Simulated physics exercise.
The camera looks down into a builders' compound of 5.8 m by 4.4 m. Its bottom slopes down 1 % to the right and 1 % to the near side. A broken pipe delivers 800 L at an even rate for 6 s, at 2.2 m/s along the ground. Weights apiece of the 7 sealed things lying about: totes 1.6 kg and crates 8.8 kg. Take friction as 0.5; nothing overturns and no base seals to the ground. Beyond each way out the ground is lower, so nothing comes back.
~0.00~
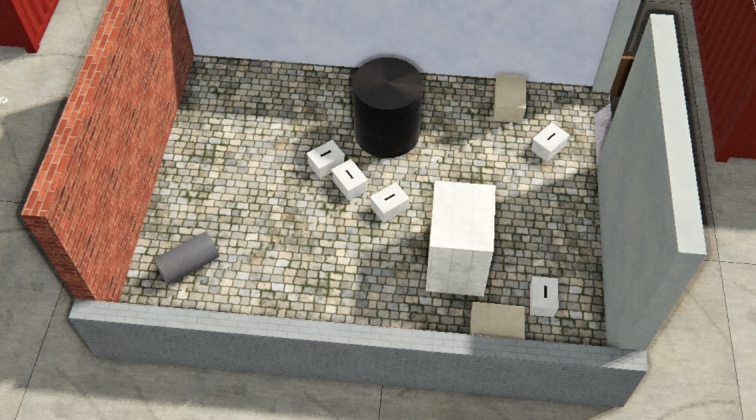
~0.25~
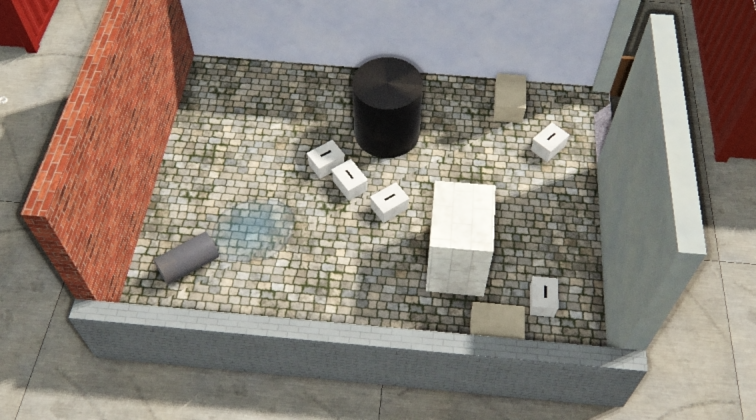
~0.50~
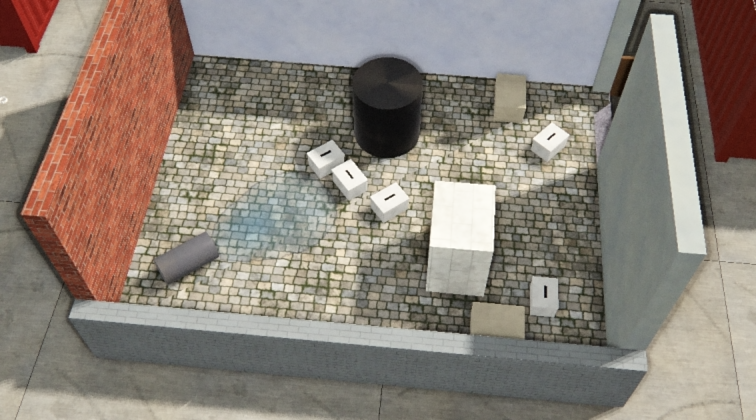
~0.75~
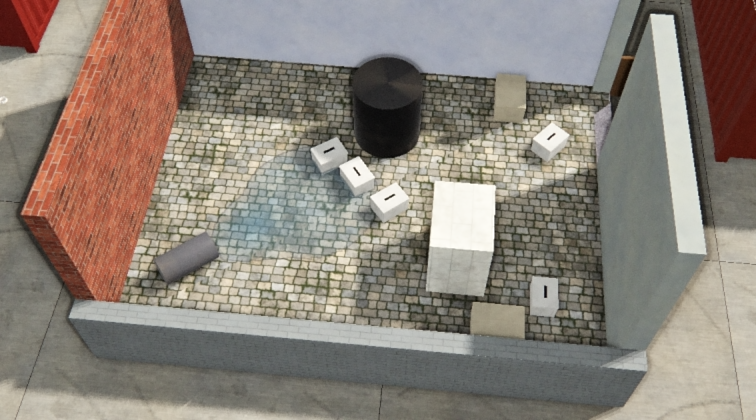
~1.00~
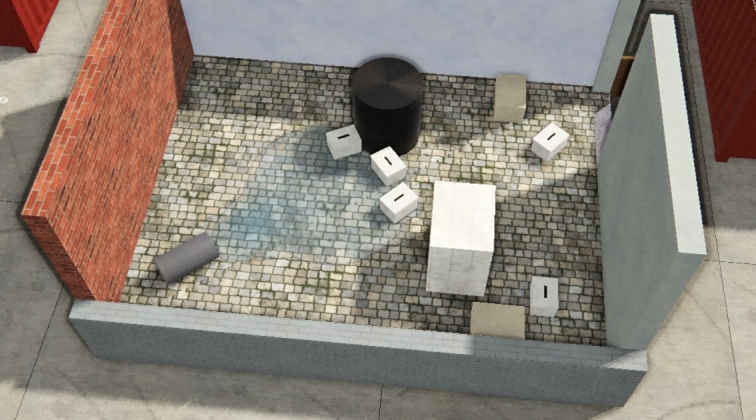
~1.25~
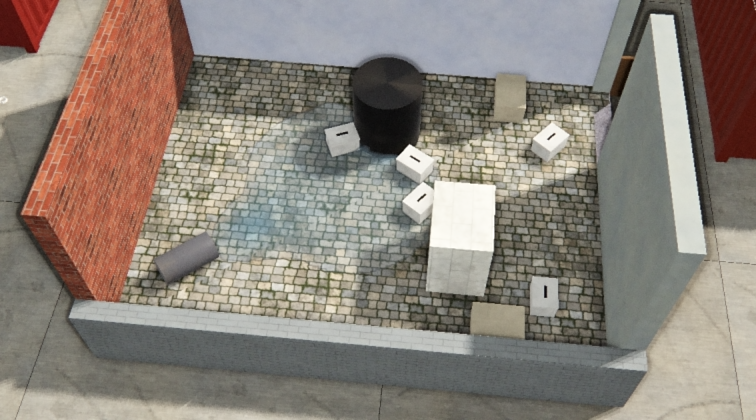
Walled cobbled yard with a black drum, water spreading from a grey pipe and pushing three white boxes to the right.
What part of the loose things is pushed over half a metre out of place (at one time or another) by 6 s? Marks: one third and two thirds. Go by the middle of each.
That comes to from one to two thirds.
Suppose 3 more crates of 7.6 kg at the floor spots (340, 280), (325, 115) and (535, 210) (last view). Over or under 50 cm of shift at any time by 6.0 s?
In turn: Under, past it, over.
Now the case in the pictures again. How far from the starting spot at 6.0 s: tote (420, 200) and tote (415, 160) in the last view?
In turn: 300 cm, washed out.
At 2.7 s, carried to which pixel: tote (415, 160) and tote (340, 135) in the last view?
Near (543, 145) and (323, 67).
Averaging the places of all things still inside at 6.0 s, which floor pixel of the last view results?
Near (458, 235).
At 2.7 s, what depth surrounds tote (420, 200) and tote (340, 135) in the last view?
Roughly 2 and 4 cm.
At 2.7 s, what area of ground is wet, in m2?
Some 11.5 m2.
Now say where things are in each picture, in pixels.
The first frame shows a tote at (349, 175) rests on the ground; a tote at (390, 197), on the bottom; 0.0 m2 under water; 0 of 7 have shifted.
The second frame shows a tote at (349, 175), on the bottom; a tote at (390, 197), on the bottom; water covers 0.7 m2; 0 of 7 have shifted.
The third frame shows a tote at (349, 175) rests on the ground; a tote at (390, 197), on the bottom; 1.4 m2 under water; 0 of 7 have shifted.
The fourth frame shows a tote at (357, 172) rests on the ground, 10 cm from its start; a tote at (390, 197) rests on the ground; water covers 2.4 m2; 2 of 7 have shifted.
The fifth frame shows a tote at (388, 161), on the bottom, 54 cm from its start; a tote at (399, 198), on the bottom, 12 cm from its start; water covers 3.6 m2; 3 of 7 have shifted.
The sixth frame shows a tote at (415, 159) rests on the ground, 89 cm from its start; a tote at (421, 198), on the bottom, 40 cm from its start; 4.9 m2 under water; 3 of 7 have shifted.
After 1.8 s 3 of 7 are over 50 cm from their spots; 1 afloat.
After 2.7 s 3 of 7 are over 50 cm from their spots; 2 afloat.
After 4.2 s 4 of 7 are over 50 cm from their spots; 2 afloat.
After 6.0 s 4 of 7 are over 50 cm from their spots, and 4 have been at some point; 2 afloat.
